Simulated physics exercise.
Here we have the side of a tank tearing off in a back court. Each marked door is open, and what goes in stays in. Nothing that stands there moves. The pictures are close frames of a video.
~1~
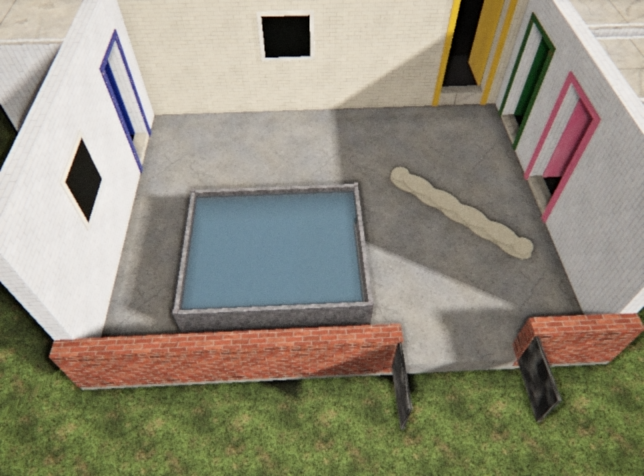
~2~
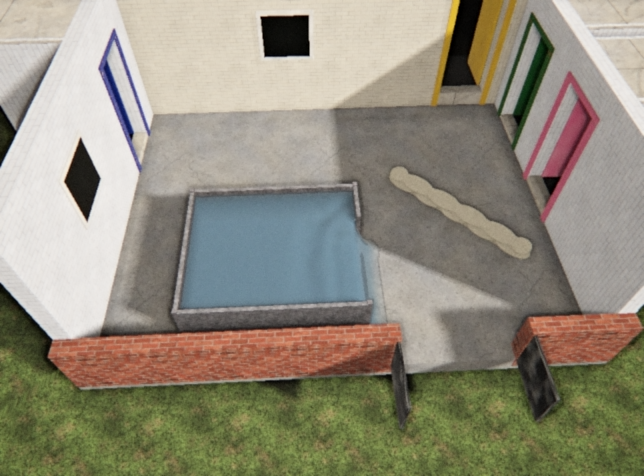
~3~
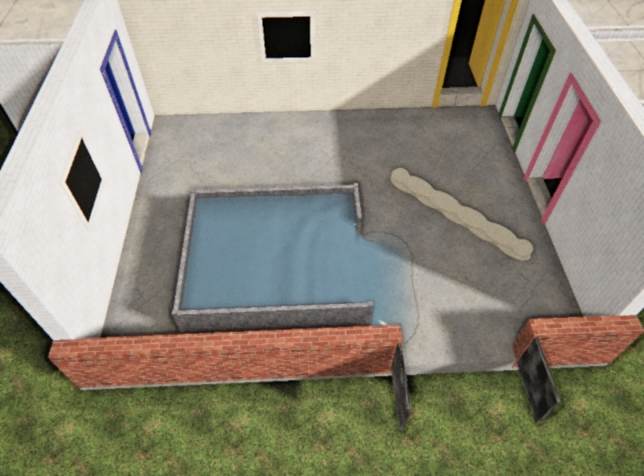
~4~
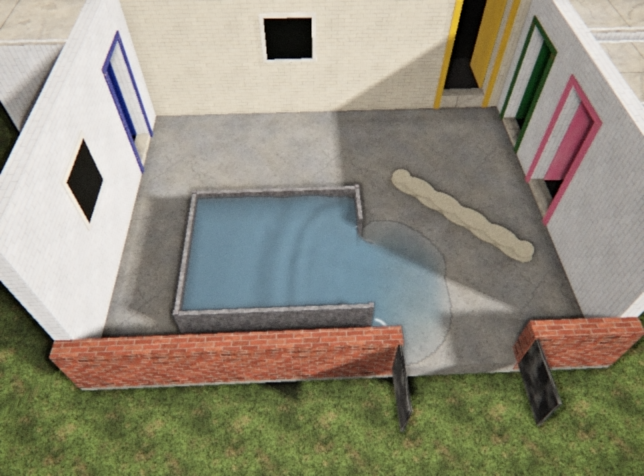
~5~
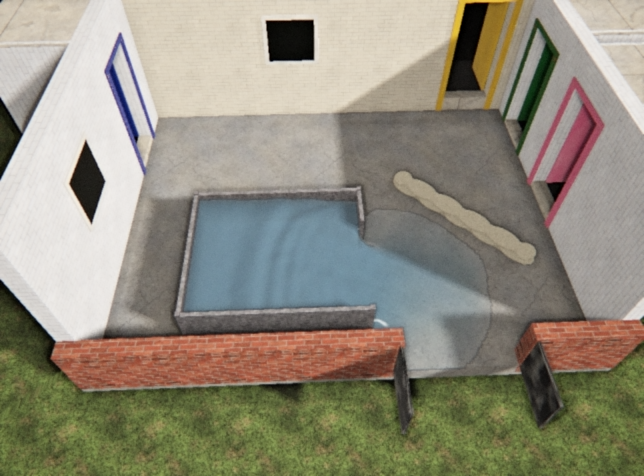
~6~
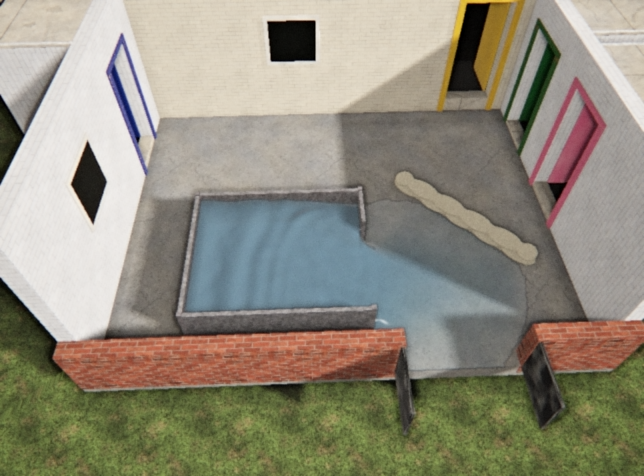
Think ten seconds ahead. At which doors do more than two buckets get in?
The yellow door admits no more than that; the blue door admits no more than that; the pink door admits no more than that; the green door admits no more than that.
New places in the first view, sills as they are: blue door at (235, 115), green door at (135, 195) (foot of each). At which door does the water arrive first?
It is the pink-painted one.
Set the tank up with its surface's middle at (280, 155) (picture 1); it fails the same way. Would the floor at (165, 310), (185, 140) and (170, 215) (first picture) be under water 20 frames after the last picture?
As listed: Clear, clear, no water.
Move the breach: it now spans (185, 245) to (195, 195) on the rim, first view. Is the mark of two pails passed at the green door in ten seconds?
One by one: The green door passes that mark.
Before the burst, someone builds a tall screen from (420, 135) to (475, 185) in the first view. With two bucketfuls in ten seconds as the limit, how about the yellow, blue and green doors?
The yellow door takes less; the blue door holds; the green door takes less.
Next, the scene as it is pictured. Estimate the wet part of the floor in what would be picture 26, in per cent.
Roughly 45 per cent.
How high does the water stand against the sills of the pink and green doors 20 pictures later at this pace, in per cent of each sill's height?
Near 70 and 60 in a hundred.
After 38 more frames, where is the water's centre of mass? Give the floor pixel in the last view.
Roughly at (376, 238).
A moment on, water covers 20 % of the floor; the yellow door not reached, the blue door not reached, the pink door not reached, the green door not reached.
Next, water covers 30 % of the floor; the yellow door not reached, the blue door not reached, the pink door wet at the sill, nothing in, the green door not reached.
Then, water covers 45 % of the floor; the yellow door not reached, the blue door not reached, the pink door wet at the sill, nothing in, the green door wet at the sill, nothing in.
Later, water covers 75 % of the floor; the yellow door wet at the sill, nothing in, the blue door not reached, the pink door wet at the sill, nothing in, the green door under two buckets in.
In the end, water covers 90 % of the floor; the yellow door wet at the sill, nothing in, the blue door under two buckets in, the pink door wet at the sill, nothing in, the green door under two buckets in.
